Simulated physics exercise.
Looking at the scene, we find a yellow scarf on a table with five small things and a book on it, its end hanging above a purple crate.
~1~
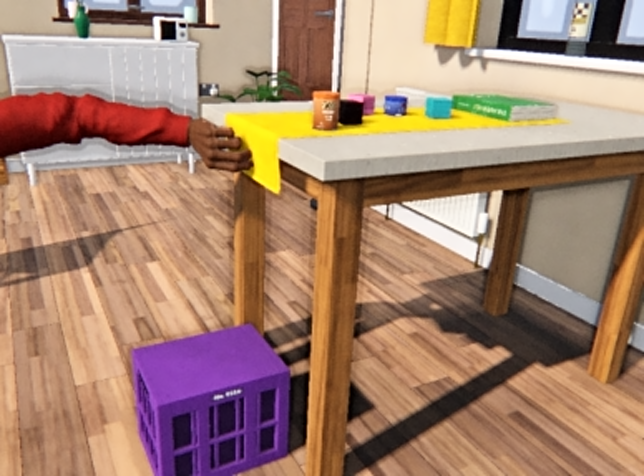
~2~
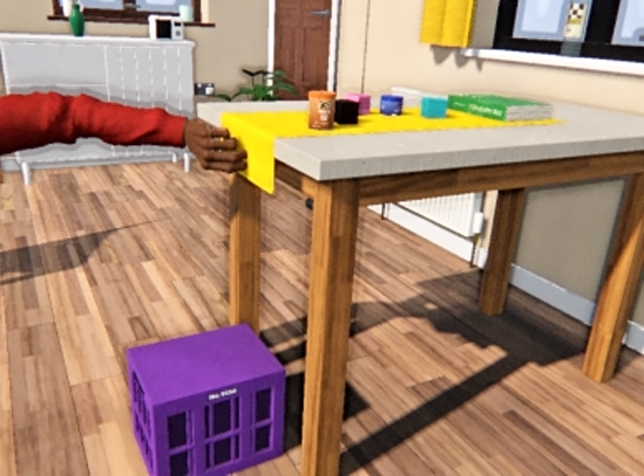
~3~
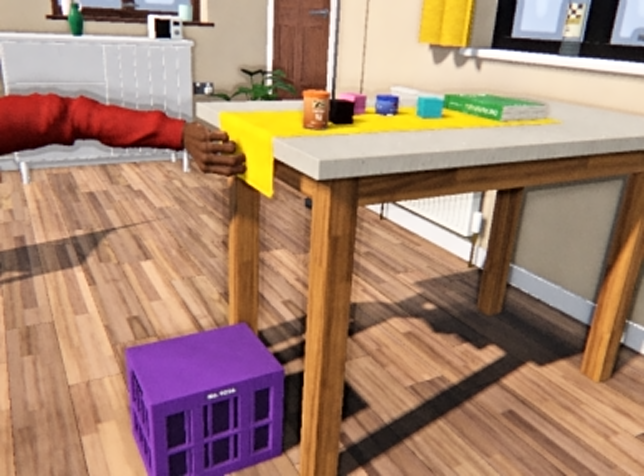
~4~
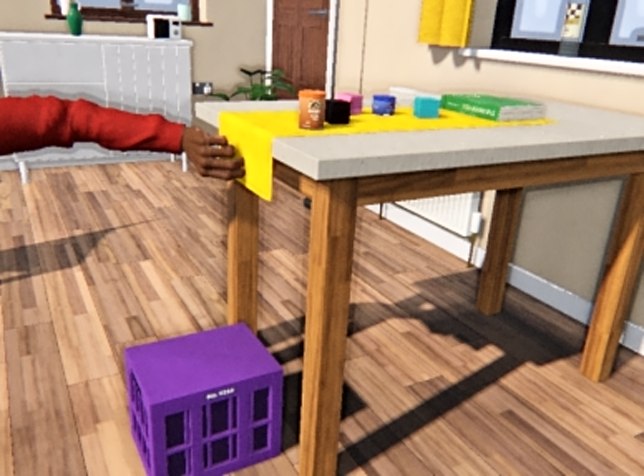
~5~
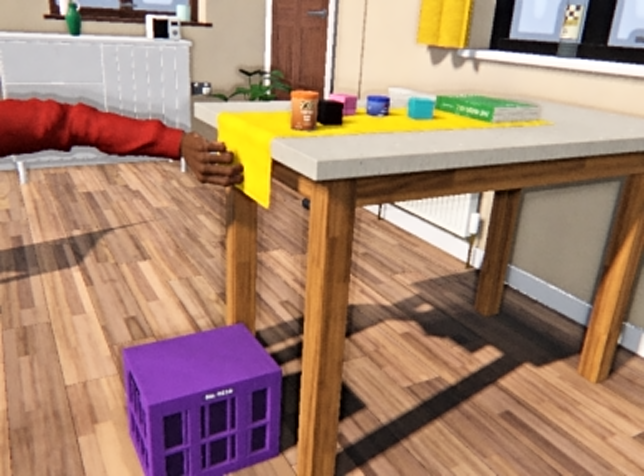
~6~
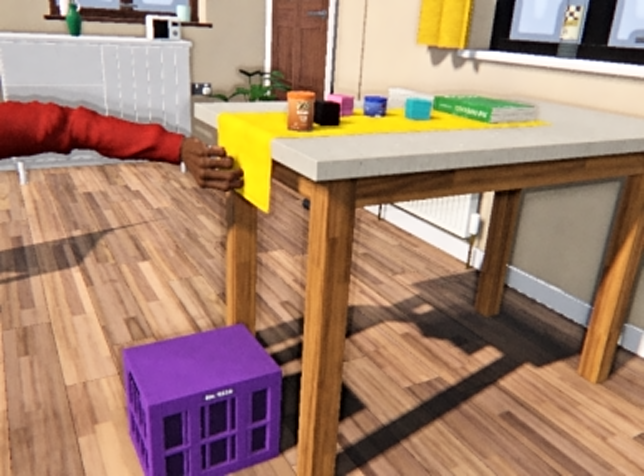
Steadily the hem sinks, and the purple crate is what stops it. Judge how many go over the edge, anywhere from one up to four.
The final total over the edge will be four.
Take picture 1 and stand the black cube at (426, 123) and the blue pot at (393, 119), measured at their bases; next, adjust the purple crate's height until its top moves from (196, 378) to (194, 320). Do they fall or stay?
Observed: Black cube remains seated; blue pot remains seated.
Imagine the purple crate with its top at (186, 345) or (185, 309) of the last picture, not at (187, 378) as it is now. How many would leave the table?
Going over the edge would be 3 and 2.
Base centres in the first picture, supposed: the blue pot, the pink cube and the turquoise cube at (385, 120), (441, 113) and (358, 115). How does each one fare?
Here's how it goes: The blue pot leaves the top, the pink cube remains in place and the turquoise cube leaves the top.
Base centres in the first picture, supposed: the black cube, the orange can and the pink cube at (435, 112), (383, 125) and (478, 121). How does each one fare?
The black cube stays put; the orange can topples down; and the pink cube stays put.
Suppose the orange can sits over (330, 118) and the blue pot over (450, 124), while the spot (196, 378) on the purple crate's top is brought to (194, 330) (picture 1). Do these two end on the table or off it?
The orange can ends up off while the blue pot ends up on top.
Soon after, hem near (237, 290); orange can and black cube gone.
After that, hem near (235, 331); orange can, black cube and pink cube gone.
In the end, hem on the crate; orange can, black cube, pink cube and blue pot gone. Over the edge go four.
